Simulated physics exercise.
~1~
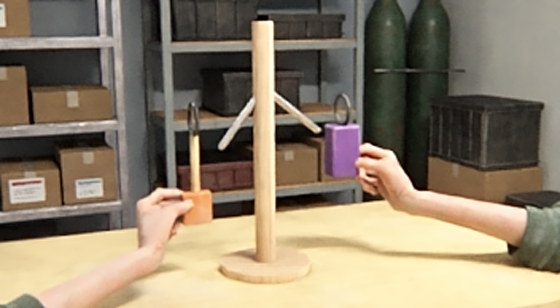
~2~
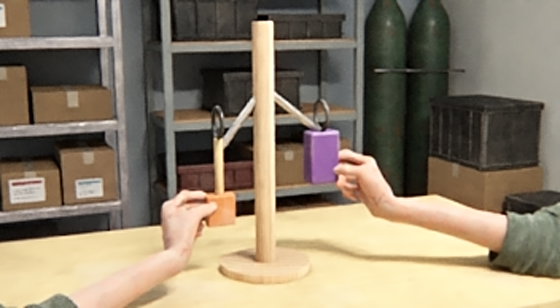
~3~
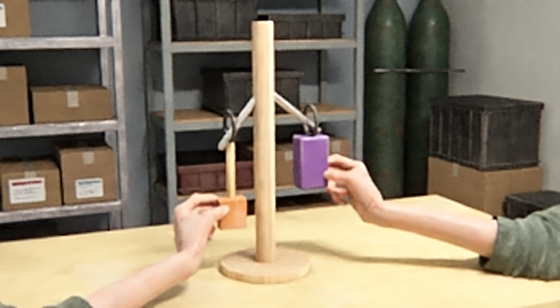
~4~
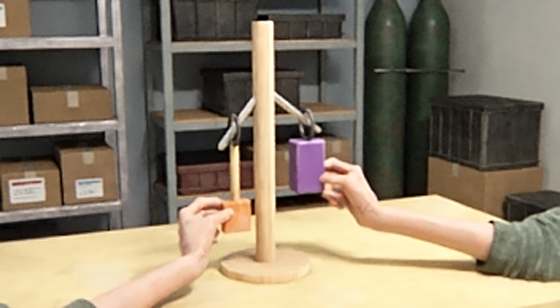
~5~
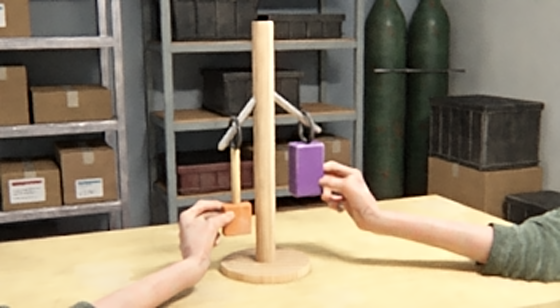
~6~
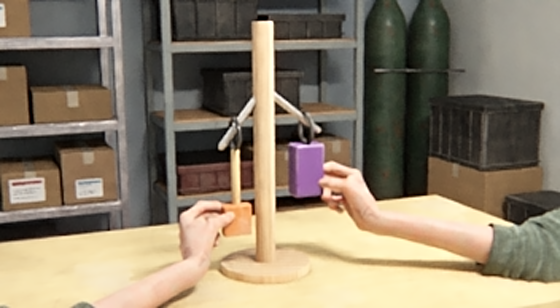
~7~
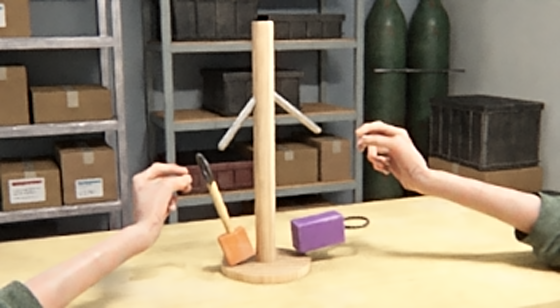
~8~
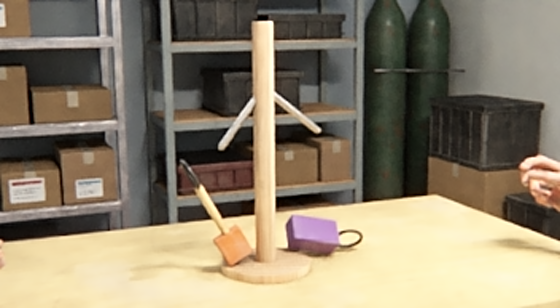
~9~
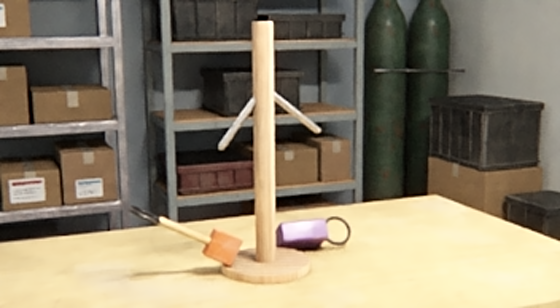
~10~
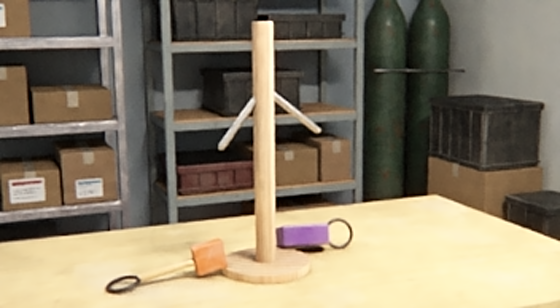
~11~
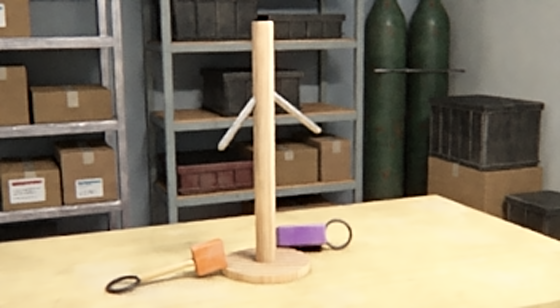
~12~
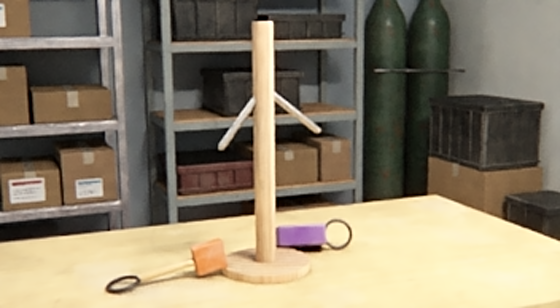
Two hands release an orange brush and a purple pouch, which drop onto the table.
